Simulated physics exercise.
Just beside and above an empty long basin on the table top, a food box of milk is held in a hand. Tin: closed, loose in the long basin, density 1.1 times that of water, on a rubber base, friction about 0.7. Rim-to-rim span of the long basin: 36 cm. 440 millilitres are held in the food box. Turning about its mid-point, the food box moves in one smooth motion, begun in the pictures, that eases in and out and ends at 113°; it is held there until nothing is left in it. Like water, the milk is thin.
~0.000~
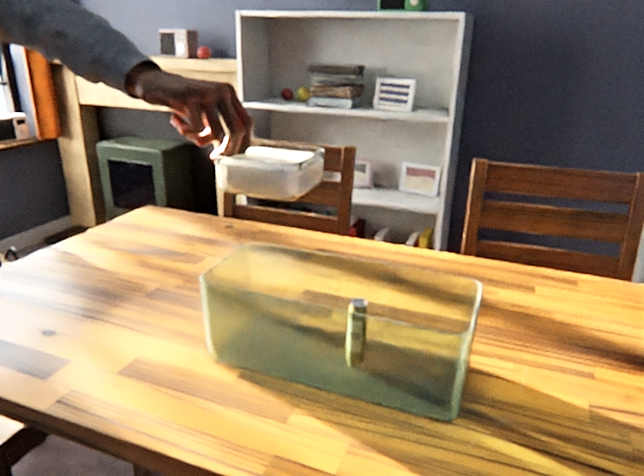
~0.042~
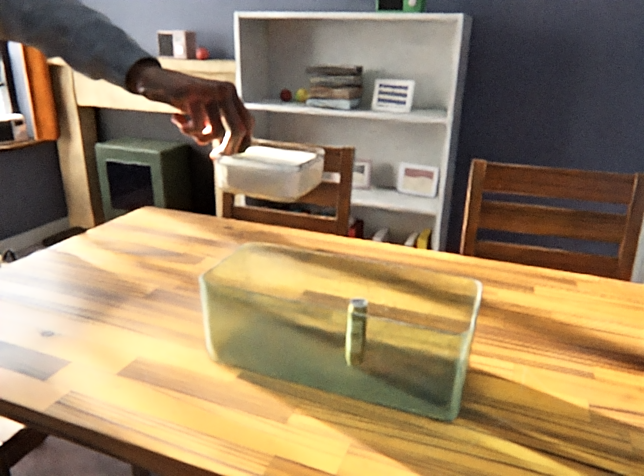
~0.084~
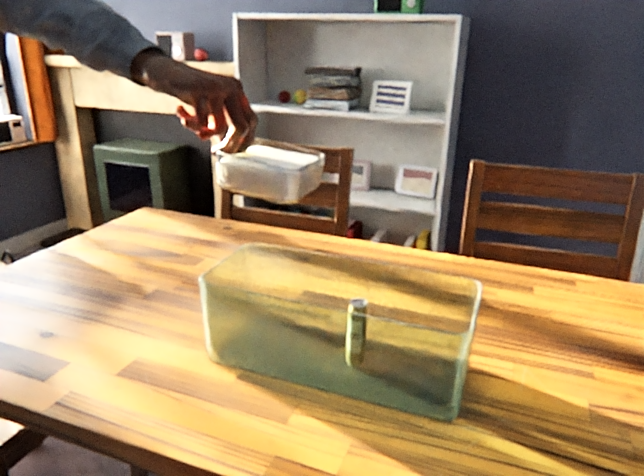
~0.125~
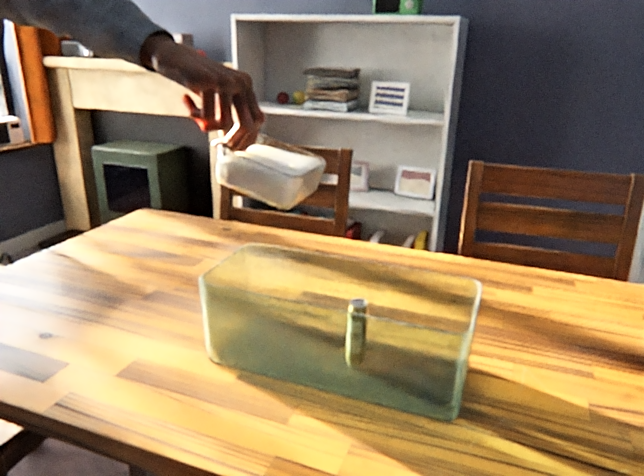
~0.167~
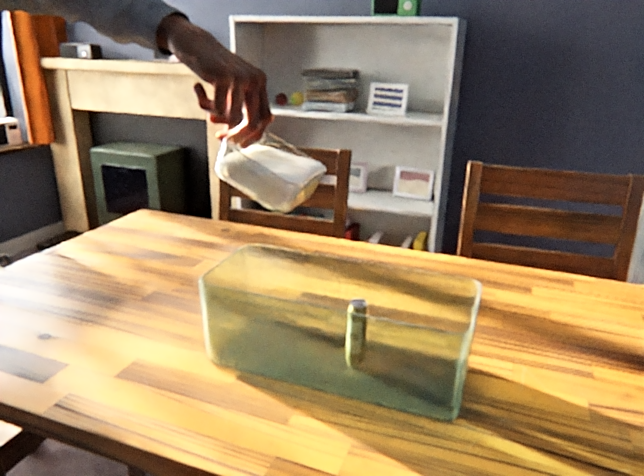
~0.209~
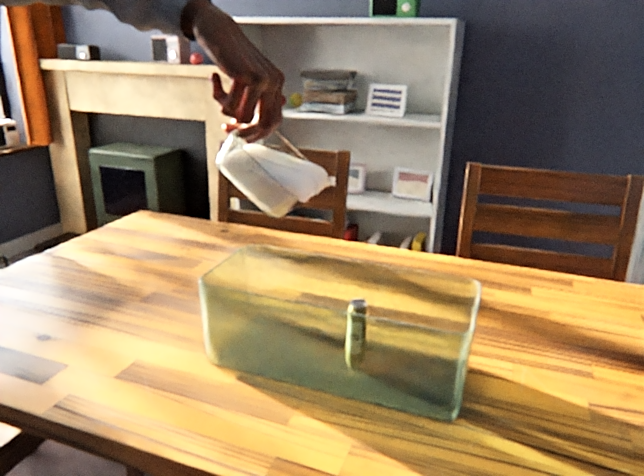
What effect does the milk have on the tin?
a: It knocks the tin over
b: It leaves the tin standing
The answer is a.
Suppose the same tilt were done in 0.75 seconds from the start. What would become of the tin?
Result: Tin upright.
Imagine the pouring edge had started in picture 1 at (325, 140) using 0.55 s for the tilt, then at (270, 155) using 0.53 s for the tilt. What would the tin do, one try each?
First it stays on its base; then it stays on its base.
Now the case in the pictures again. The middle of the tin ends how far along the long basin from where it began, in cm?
7.5 cm.
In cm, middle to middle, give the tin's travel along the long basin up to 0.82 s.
Estimate: Around 4 cm.
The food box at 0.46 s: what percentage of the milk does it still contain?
Roughly 5 %.
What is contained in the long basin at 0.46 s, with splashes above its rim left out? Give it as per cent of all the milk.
Near 58 in a hundred.
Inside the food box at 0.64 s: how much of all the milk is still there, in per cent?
I'd say some 0 per cent remains.
By 0.46 s the tilt is 107° and 5 per cent is still to pour; the tin stands where it began.
By 0.64 s the tilt is 113° and 0 per cent is still to pour; the tin leans 9°.
By 0.82 s the tilt is 113° and 0 per cent is still to pour; the tin leans 37°.
By 1.03 s the tilt is 113° and 0 per cent is still to pour; the tin lies on its side.
At rest the tin lies on its side.
